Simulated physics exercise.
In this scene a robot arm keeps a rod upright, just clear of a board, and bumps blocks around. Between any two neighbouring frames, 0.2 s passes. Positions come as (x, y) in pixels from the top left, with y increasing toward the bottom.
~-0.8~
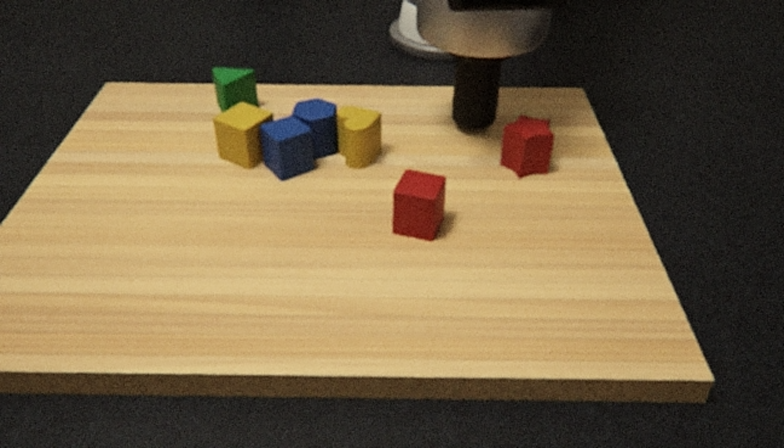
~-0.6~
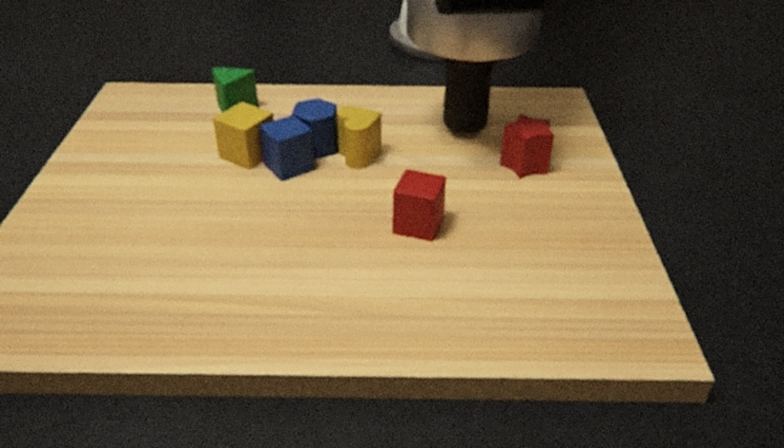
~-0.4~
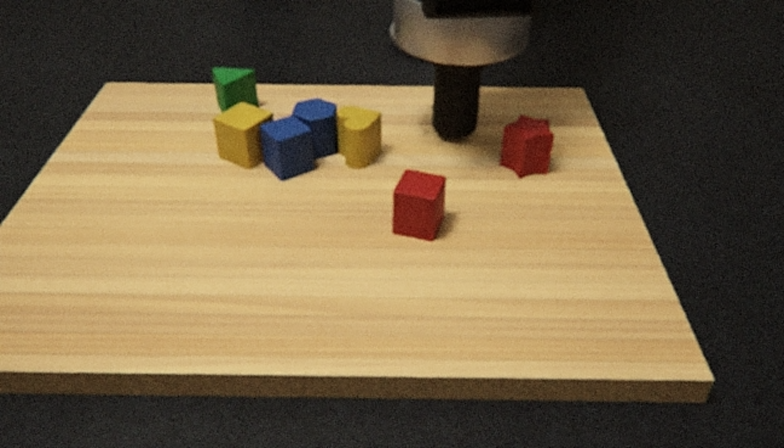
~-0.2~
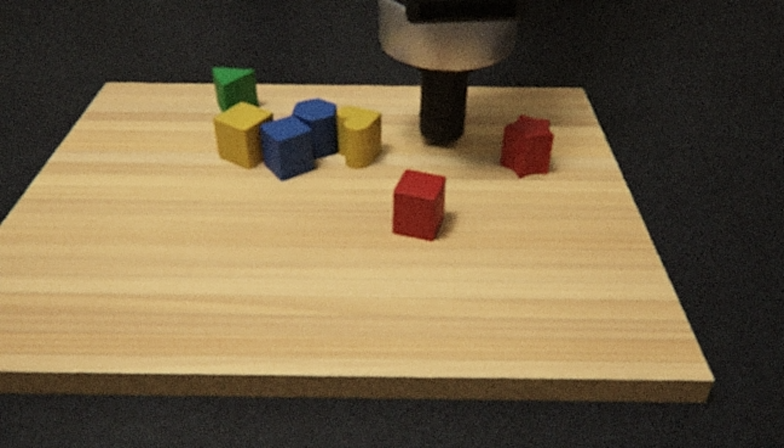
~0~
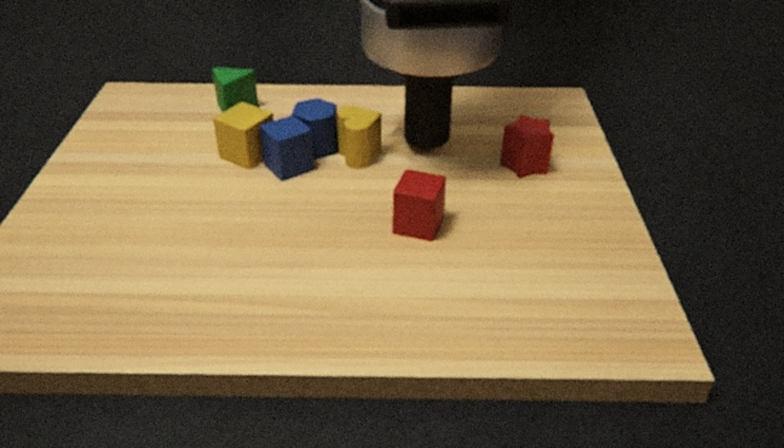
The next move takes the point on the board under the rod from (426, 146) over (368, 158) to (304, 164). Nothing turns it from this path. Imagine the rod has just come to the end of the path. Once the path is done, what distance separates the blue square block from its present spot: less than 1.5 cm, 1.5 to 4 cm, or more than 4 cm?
It gets moved over 4 cm.
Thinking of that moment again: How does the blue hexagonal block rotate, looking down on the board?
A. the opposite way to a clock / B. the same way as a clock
B - the same way as a clock.
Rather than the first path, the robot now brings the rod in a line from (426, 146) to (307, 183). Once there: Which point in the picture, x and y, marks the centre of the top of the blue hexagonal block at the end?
My estimate: (284, 103).
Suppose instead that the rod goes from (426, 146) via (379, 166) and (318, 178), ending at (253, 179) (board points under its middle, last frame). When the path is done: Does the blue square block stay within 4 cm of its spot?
No, I don't think so.
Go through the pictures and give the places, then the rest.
The first picture shows tip of the rod at (474, 119), middles of tops, yellow square block at (243, 115), blue square block at (285, 127), blue hexagonal block at (314, 108), yellow heart-shaped block at (358, 116).
The second picture shows rod at (465, 122), nothing pushed.
The third picture shows rod at (454, 127), nothing pushed.
The fourth picture shows rod at (442, 132), nothing pushed.
The fifth picture shows rod at (427, 138), yellow square block at (243, 115), blue square block at (285, 127), blue hexagonal block at (314, 108), yellow heart-shaped block at (358, 116).
What follows on the original path. One third of the way, rod at (388, 146); blue square block at (281, 128), turned 15° anticlockwise; blue hexagonal block at (302, 107), turned 20° clockwise; yellow heart-shaped block at (340, 119).
Two thirds of the way, rod at (346, 153); yellow square block at (235, 115); blue square block at (257, 134), turned 20° anticlockwise; blue hexagonal block at (287, 104), turned 45° clockwise; yellow heart-shaped block at (296, 127).
At the end, rod at (304, 156); yellow square block at (233, 115); blue square block at (222, 147), turned 25° anticlockwise; blue hexagonal block at (286, 104), turned 50° clockwise; yellow heart-shaped block at (258, 134), turned 40° anticlockwise.
